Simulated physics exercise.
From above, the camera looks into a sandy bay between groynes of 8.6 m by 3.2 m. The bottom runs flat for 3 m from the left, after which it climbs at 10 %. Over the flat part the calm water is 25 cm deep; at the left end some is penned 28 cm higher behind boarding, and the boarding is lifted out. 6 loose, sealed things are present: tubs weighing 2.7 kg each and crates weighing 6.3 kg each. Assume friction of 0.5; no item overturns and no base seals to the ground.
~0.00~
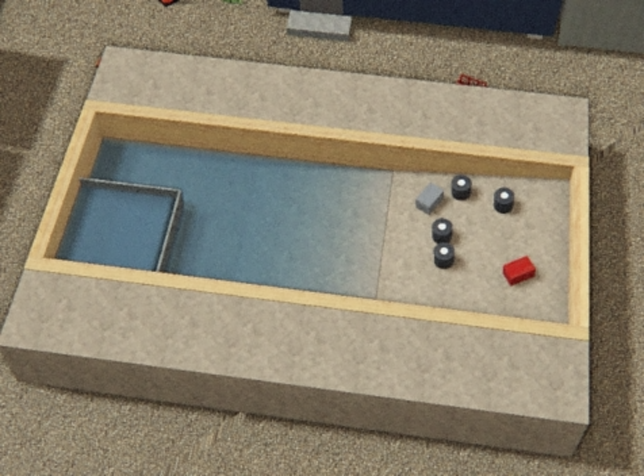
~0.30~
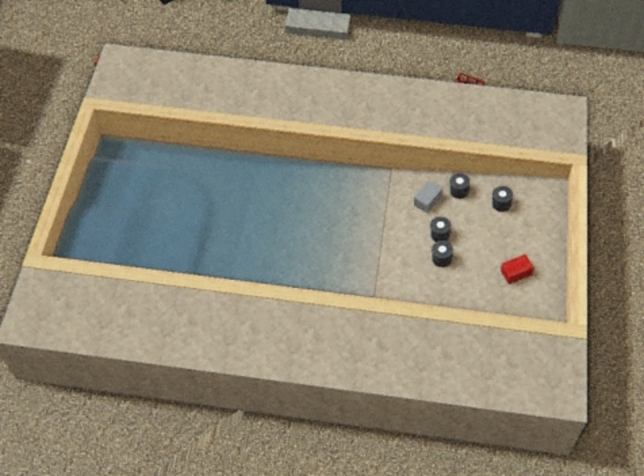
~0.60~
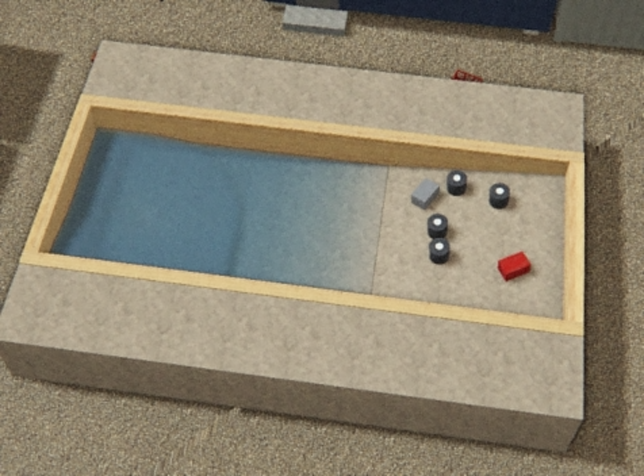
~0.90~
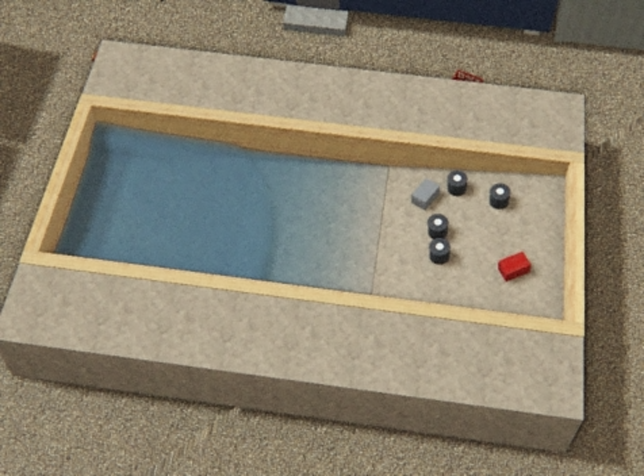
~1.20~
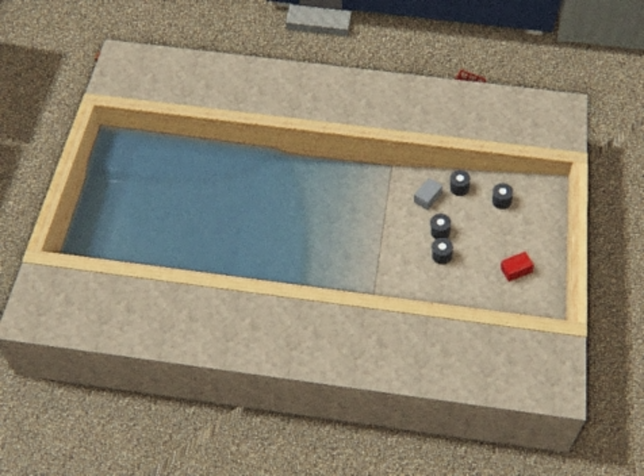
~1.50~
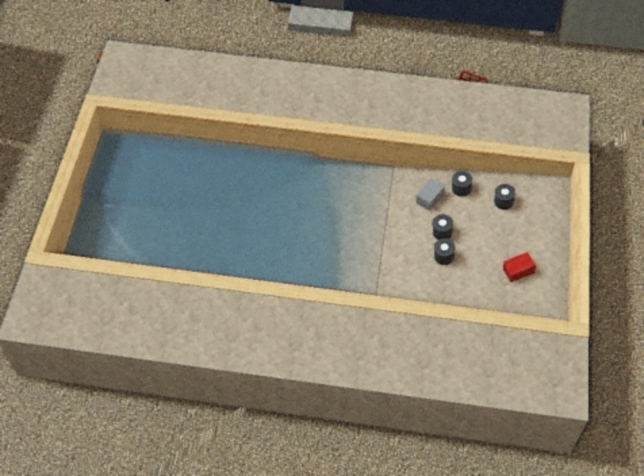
A wood-edged basin held blue water on the left and sand on the right; the boarding vanished from the left end, and a wave moved rightward while the red crate and dark drums stayed put.
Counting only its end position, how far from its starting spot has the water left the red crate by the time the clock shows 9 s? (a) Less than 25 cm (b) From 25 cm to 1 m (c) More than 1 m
Option a: Less than 25 cm.
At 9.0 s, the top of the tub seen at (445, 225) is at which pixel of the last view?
Estimated pixel: About (401, 248).
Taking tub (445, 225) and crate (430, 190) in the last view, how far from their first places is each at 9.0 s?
The first is 80 cm from its start, the second 100 cm.
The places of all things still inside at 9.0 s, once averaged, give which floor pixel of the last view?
The average lands around (417, 234).
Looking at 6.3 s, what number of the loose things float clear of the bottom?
I get 1.
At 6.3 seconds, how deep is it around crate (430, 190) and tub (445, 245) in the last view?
Some 2 cm at the first, some 4 cm at the second.
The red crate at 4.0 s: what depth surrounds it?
Around 0 cm.
After 2.1 s the red crate is near (521, 263), 0.0 m from its start, aground; 0 afloat.
After 4.0 s the red crate is near (521, 263), 0.0 m from its start, aground; 4 afloat.
After 6.3 s the red crate is near (521, 263), 0.0 m from its start, aground; 1 afloat.
After 9.0 s the red crate is near (521, 263), 0.0 m from its start, aground; 2 afloat.
